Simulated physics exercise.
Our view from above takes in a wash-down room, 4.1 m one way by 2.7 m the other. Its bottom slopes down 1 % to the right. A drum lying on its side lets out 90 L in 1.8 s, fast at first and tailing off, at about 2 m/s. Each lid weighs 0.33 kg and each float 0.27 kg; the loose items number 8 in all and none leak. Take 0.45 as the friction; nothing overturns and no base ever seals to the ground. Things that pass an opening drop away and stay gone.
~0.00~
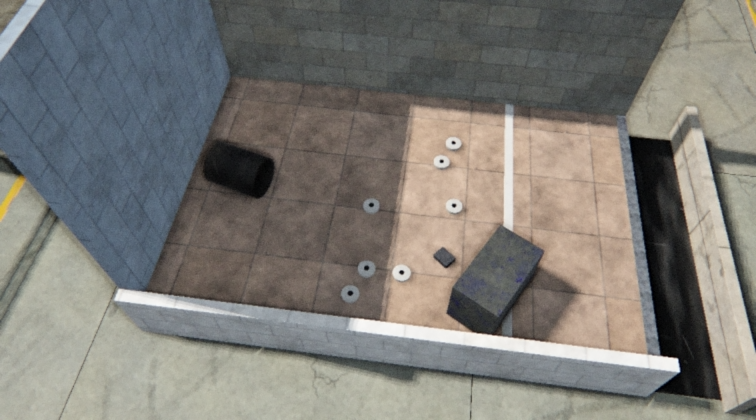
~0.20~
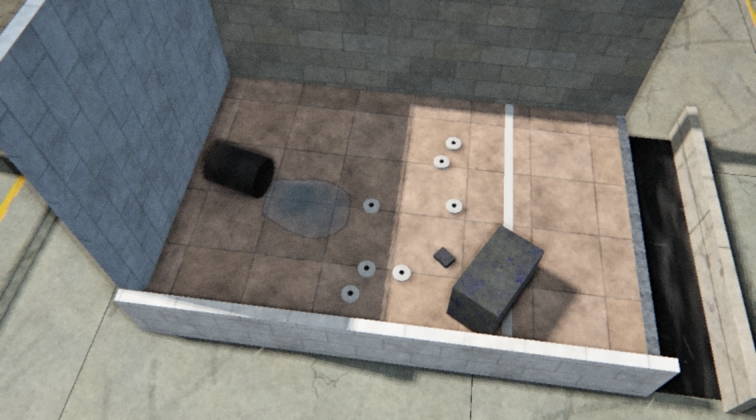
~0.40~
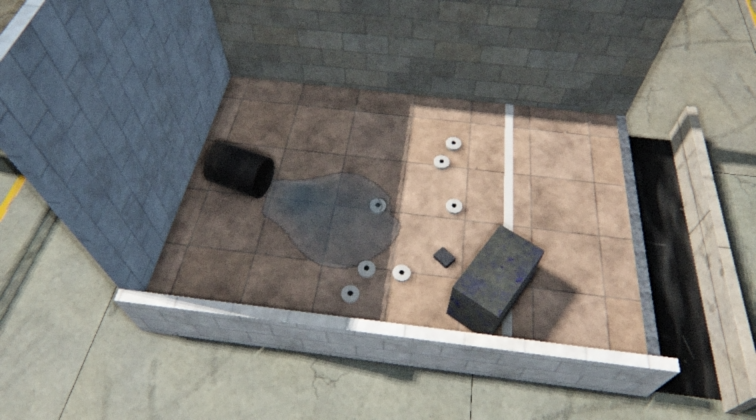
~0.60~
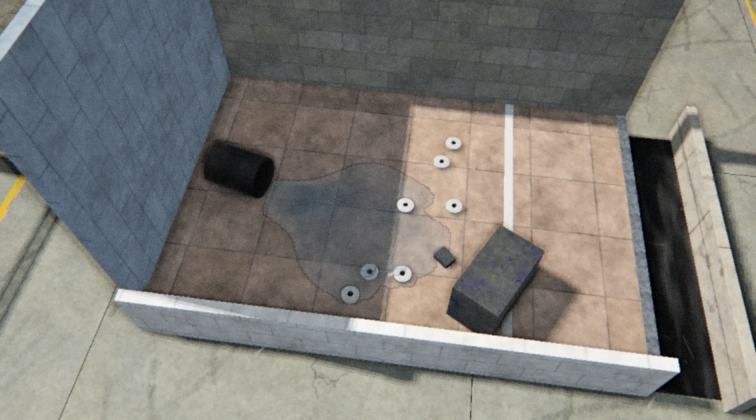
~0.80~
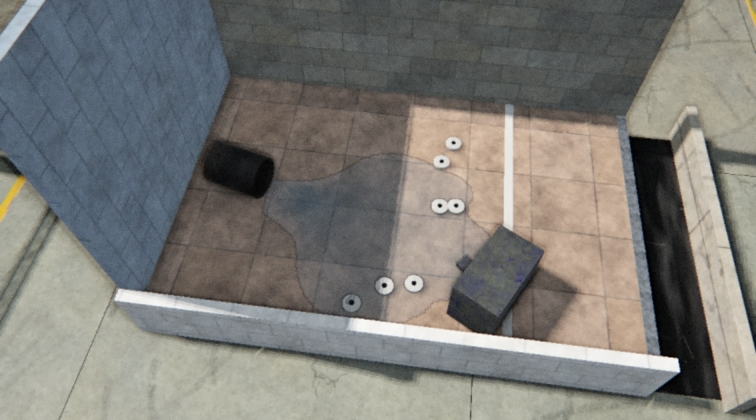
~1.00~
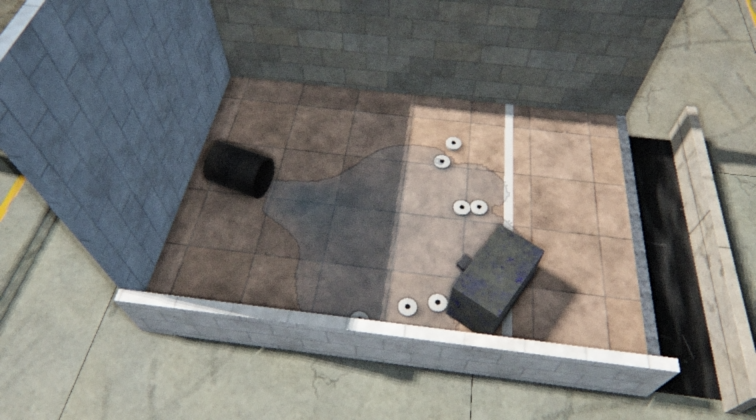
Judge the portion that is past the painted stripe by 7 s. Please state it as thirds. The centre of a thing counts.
That would be somewhere from one to two thirds.
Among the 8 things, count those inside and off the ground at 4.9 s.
At that moment 0.
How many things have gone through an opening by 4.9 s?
I count 2 of them.
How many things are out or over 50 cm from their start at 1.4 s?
3.
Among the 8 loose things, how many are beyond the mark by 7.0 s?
That comes to 4 in all.
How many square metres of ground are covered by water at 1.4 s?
Roughly 4.0 m2.
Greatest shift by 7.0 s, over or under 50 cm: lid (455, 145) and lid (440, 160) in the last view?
Result, as listed: Below / above.
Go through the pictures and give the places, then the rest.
In the first frame, a lid at (371, 205), on the bottom; a lid at (367, 268) rests on the ground; water covers 0.0 m2; 0 of 8 have shifted.
In the second frame, a lid at (371, 205) rests on the ground; a lid at (367, 268) rests on the ground; 0.4 m2 under water; 0 of 8 have shifted.
In the third frame, a lid at (378, 205) rests on the ground, 6 cm from its start; a lid at (367, 268) rests on the ground; 0.9 m2 under water; 1 of 8 have shifted.
In the fourth frame, a lid at (406, 205), afloat, 31 cm from its start; a lid at (370, 272), on the bottom, 4 cm from its start; water covers 1.6 m2; 1 of 8 have shifted.
In the fifth frame, a lid at (440, 206) floats, 63 cm from its start; a lid at (384, 286) floats, 22 cm from its start; water covers 2.4 m2; 5 of 8 have shifted.
In the sixth frame, a lid at (462, 208), afloat, 83 cm from its start; a lid at (408, 307) floats, 49 cm from its start; 3.0 m2 under water; 6 of 8 have shifted.
After 1.4 s 2 of 8 are over the mark; 5 afloat.
After 3.1 s 4 of 8 are over the mark; 3 afloat.
After 4.9 s 4 of 8 are over the mark; 0 afloat.
After 7.0 s 4 of 8 are over the mark; 0 afloat.
